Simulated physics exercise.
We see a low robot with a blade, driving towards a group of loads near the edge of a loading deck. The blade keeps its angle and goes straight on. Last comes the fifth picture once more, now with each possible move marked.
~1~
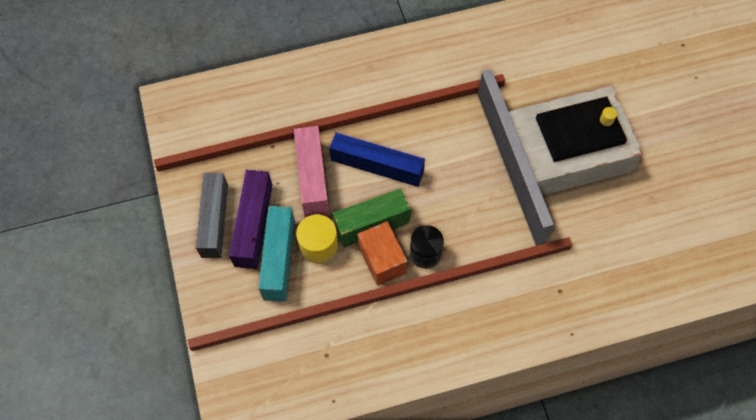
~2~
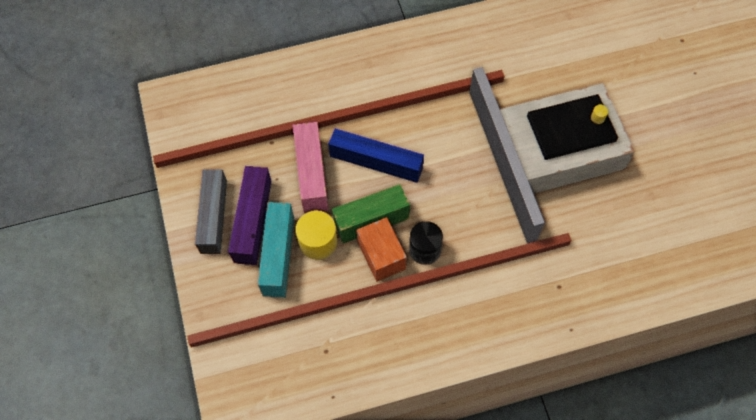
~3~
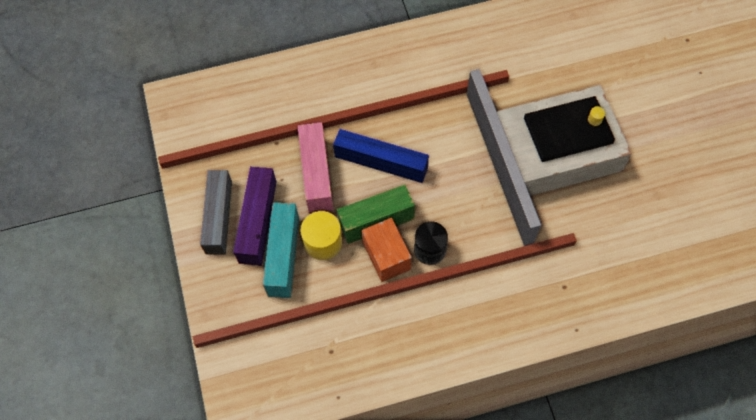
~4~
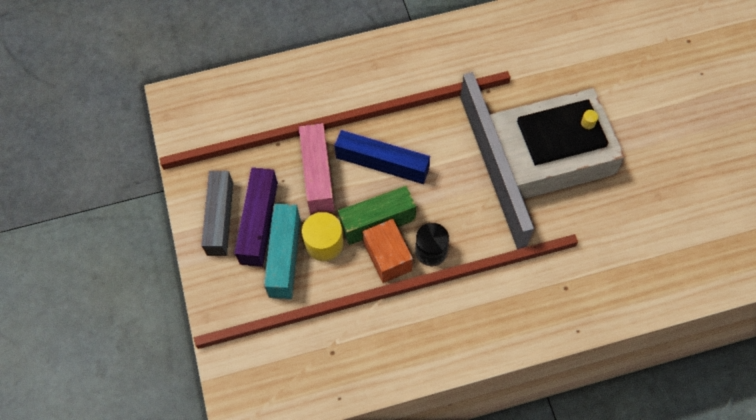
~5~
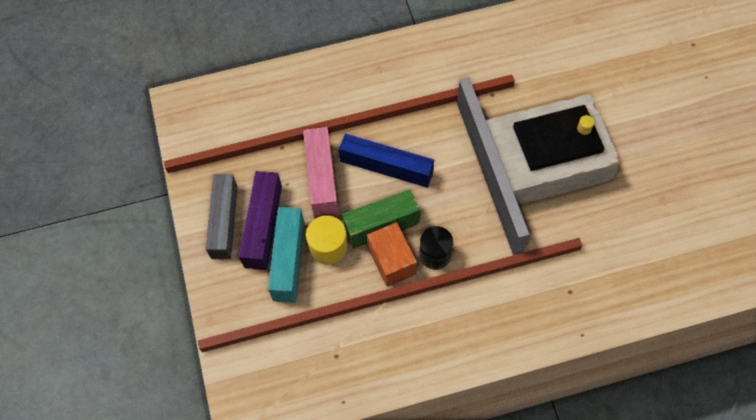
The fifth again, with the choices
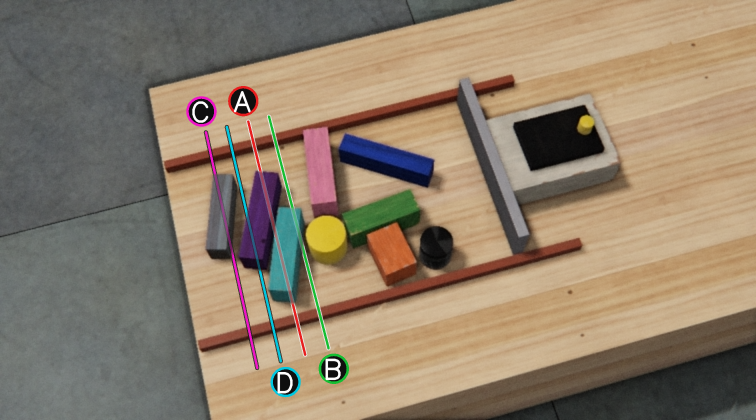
The clip opens on a wooden deck where a low, pale robot with a wide gray blade faces a cluster of colored bars, an orange crate and yellow and black canisters between two red rails. The robot creeps a short way left, narrowing the gap, while the untouched loads stay in place.
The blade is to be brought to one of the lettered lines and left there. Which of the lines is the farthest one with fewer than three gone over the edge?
Line A.
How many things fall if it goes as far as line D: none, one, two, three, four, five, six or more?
By then, four.
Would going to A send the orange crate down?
By then, no.
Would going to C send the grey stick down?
By then, yes.
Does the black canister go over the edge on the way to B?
No.
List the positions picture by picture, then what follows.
In the first picture, turquoise bar (278, 253); blue stick (377, 160); black canister (427, 247).
In the second picture, robot (567, 127); orange crate (382, 250).
In the third picture, robot (563, 129); purple stick (256, 216).
In the fourth picture, robot (557, 133); yellow canister (323, 237).
In the fifth picture, robot (553, 138); turquoise bar (287, 254); blue stick (386, 161); black canister (436, 248).
On the marked copy, A at (275, 231); B at (297, 225); C at (230, 242); D at (252, 237).
With A. Early on, robot (476, 158); black canister (414, 256); orange crate (382, 258).
Further on, robot (397, 178); grey stick (213, 215); turquoise bar (240, 261).
At the end, robot (337, 194); turquoise bar (177, 271); purple stick (182, 229); none fallen.
As for the rest, B is within the limit but short; C drops four; D drops four.
